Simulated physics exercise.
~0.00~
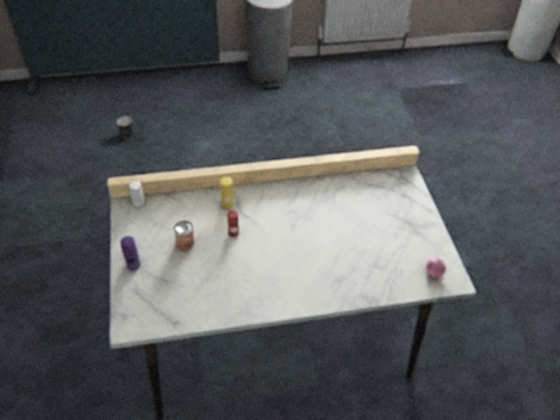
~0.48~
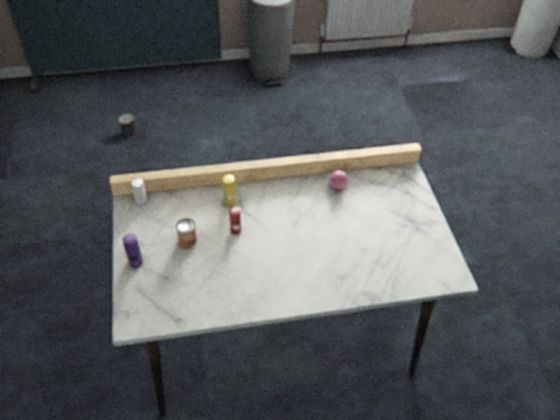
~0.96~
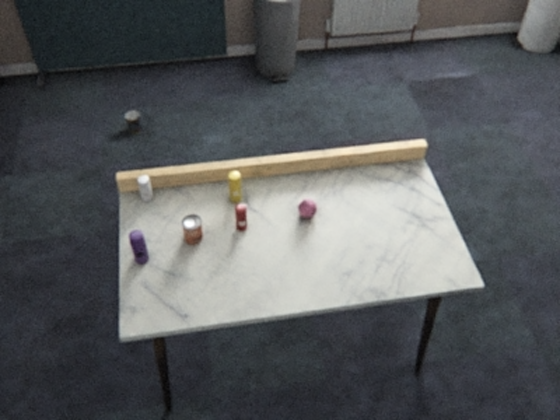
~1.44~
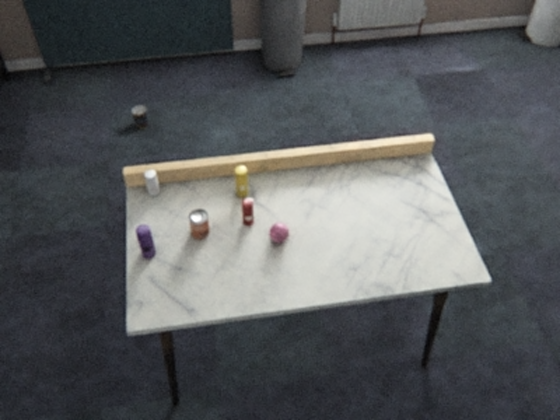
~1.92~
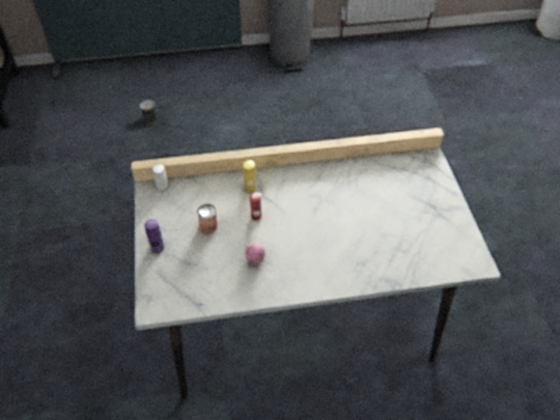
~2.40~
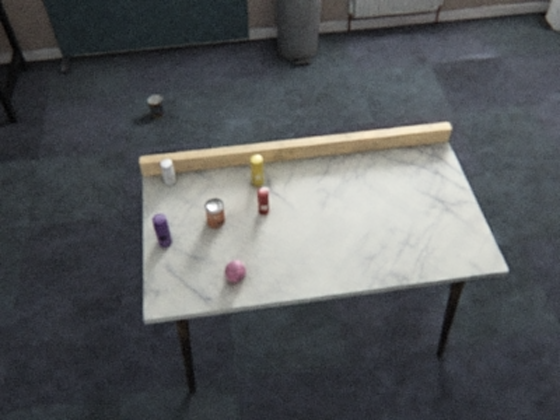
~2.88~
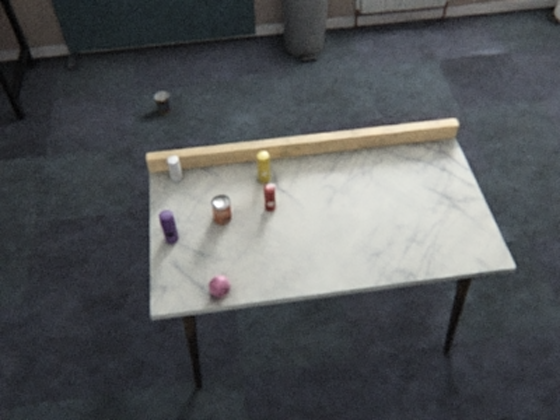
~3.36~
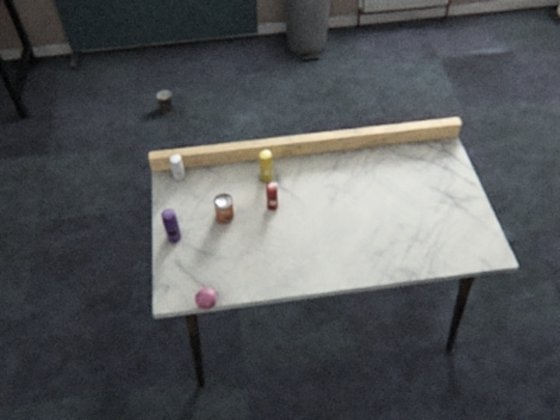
A pink ball rolls across a marble-patterned table to the wooden rail along the far side, rebounds, and travels left toward the near edge, passing the upright purple, white, yellow and red shakers and orange tin, ending near the table's front left corner.
